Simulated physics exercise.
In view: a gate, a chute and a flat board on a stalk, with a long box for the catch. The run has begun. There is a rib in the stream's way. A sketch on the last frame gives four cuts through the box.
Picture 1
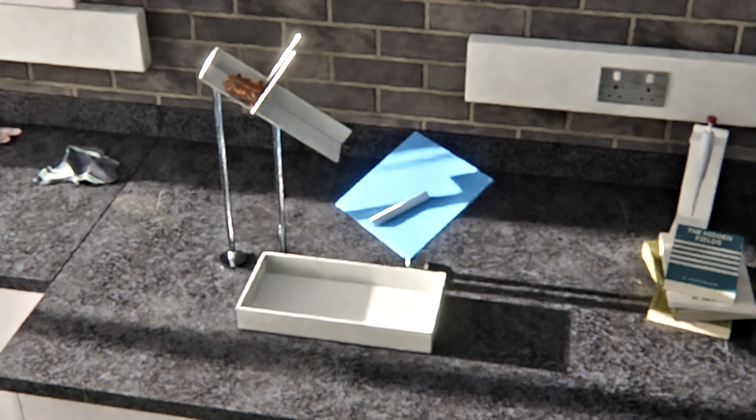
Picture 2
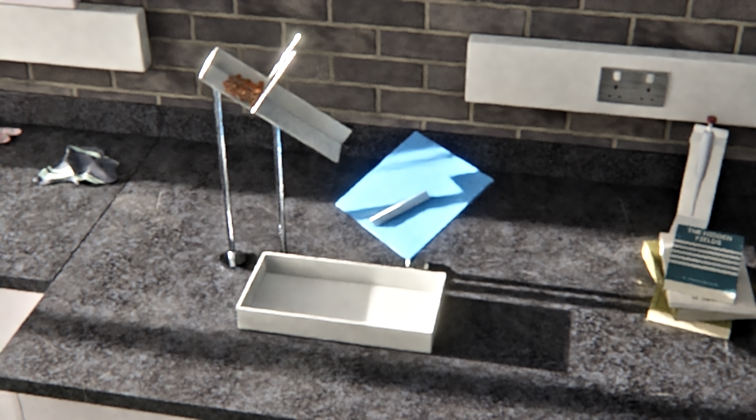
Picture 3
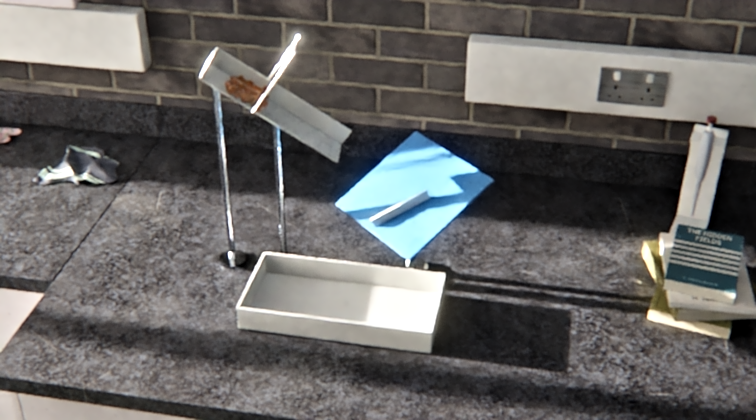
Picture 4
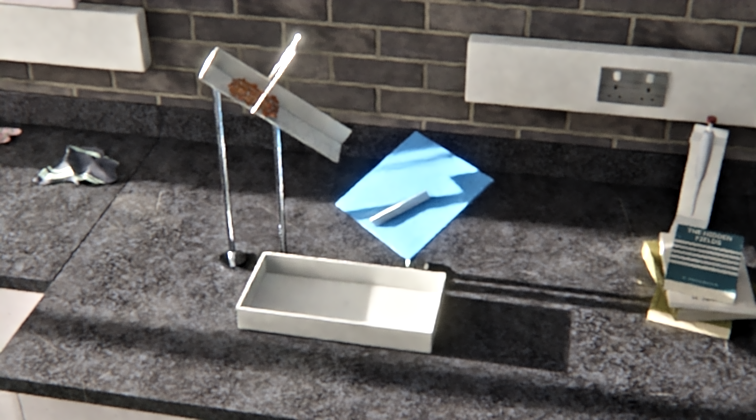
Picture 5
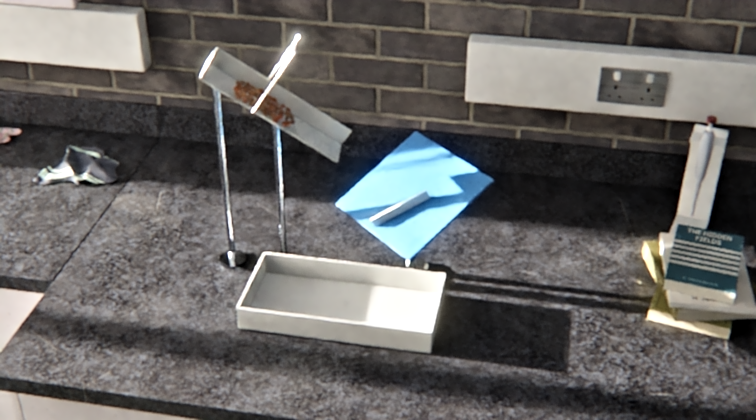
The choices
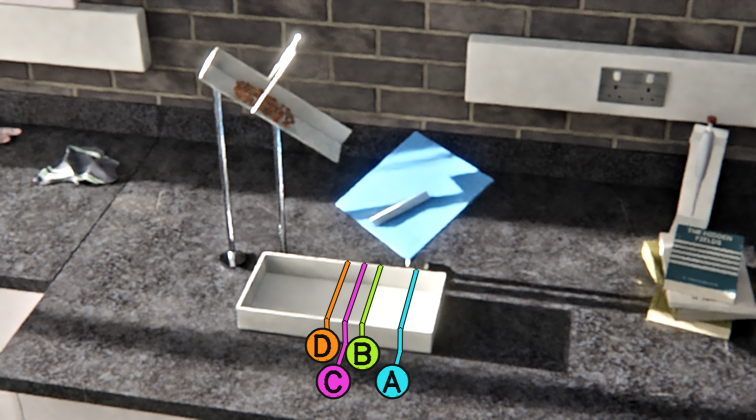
To begin with, a small heap of brown kibble sits near the upper end of a sloping pale chute on thin metal legs, above an empty white box and beside a tilted blue board. The kibble then slides a short way down to the right, passing beneath the thin upright gate and spreading out along the chute.
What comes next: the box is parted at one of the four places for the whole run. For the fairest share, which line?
Line D.
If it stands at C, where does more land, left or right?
Left.
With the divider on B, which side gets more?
Left.
On the marked copy, line A crosses the front rim at (400, 328); line B crosses the front rim at (362, 323); line C crosses the front rim at (345, 321); line D crosses the front rim at (326, 319).
If A is chosen, of what is caught, all on the left of the divider, none on the right.
If B is chosen, of what is caught, all on the left of the divider, none on the right.
If C is chosen, of what is caught, all on the left of the divider, none on the right.
If D is chosen, of what is caught, about a third on the left of the divider, about two thirds on the right.
